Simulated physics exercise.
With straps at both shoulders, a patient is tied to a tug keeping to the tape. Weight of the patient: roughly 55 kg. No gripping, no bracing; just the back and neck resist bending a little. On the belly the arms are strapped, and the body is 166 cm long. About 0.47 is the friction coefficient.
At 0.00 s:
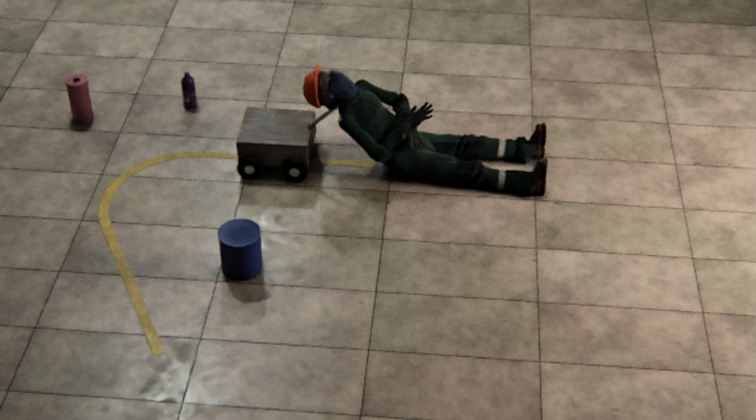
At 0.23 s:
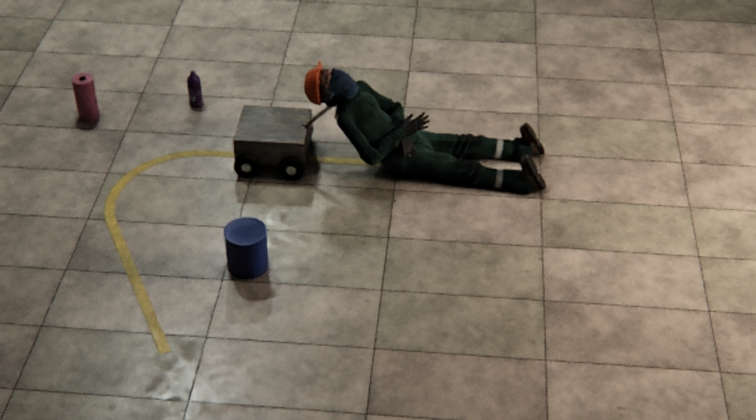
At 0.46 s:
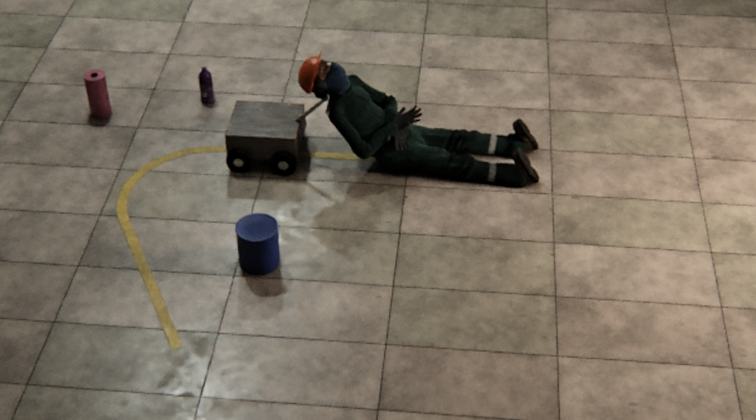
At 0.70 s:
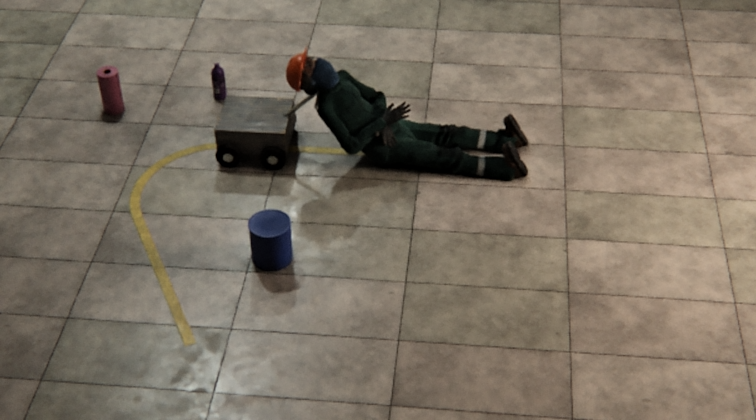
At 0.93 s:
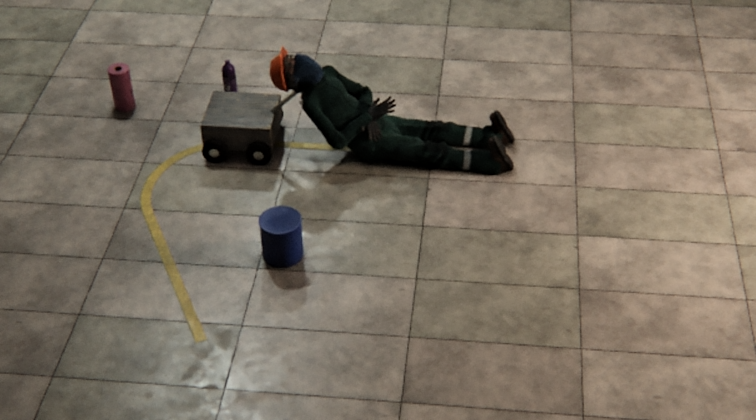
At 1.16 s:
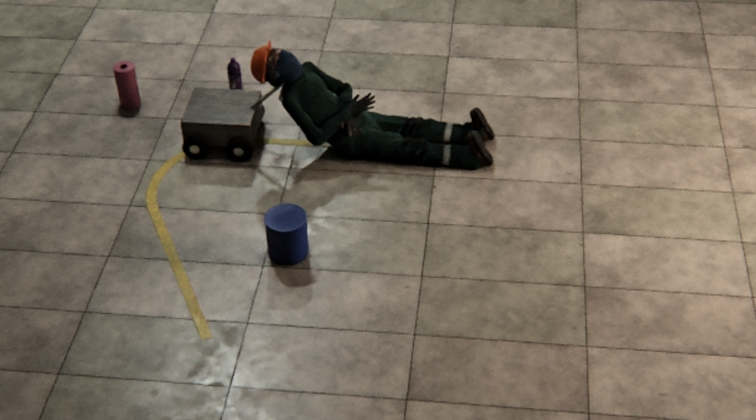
A person in dark green overalls and an orange helmet, lying stretched out behind a small gray cart, was slowly pulled a short way left along a yellow line, past a blue bucket.
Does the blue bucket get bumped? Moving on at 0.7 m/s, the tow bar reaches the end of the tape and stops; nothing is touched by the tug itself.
No. It never gets displaced.
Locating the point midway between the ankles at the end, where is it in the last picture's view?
Close to pixel (219, 195).
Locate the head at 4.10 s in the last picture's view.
The head sits close to (177, 222).
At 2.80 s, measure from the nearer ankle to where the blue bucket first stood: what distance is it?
90 cm or so.
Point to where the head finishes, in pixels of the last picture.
It ends up around (205, 268), more or less.
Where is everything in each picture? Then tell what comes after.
In the first frame, blue bucket (241, 250), pink post (80, 99), end of the tape (157, 349).
In the second frame, blue bucket (247, 248), pink post (86, 98); tow bar 6 cm along the tape.
In the third frame, blue bucket (258, 244), pink post (98, 94); tow bar 18 cm along the tape.
In the fourth frame, blue bucket (271, 240), pink post (111, 91); tow bar 32 cm along the tape.
In the fifth frame, blue bucket (282, 237), pink post (122, 88); tow bar 48 cm along the tape.
In the sixth frame, blue bucket (287, 235), pink post (127, 85), end of the tape (205, 333); tow bar 64 cm along the tape.
After 2.10 s the blue bucket is where it stood, near (287, 235) in the last picture's view; the pink post where it stood; the nearer ankle is 102 cm from that spot.
After 2.80 s the blue bucket is where it stood, near (287, 235) in the last picture's view; the pink post where it stood; the nearer ankle is 94 cm from that spot.
After 3.40 s the blue bucket is where it stood, near (287, 235) in the last picture's view; the nearer ankle is 92 cm from that spot.
After 4.10 s the blue bucket is where it stood, near (287, 235) in the last picture's view; the pink post where it stood; the nearer ankle is 78 cm from that spot.
By 4.9 s, blue bucket stays put; pink post stays put; purple bottle stays put.
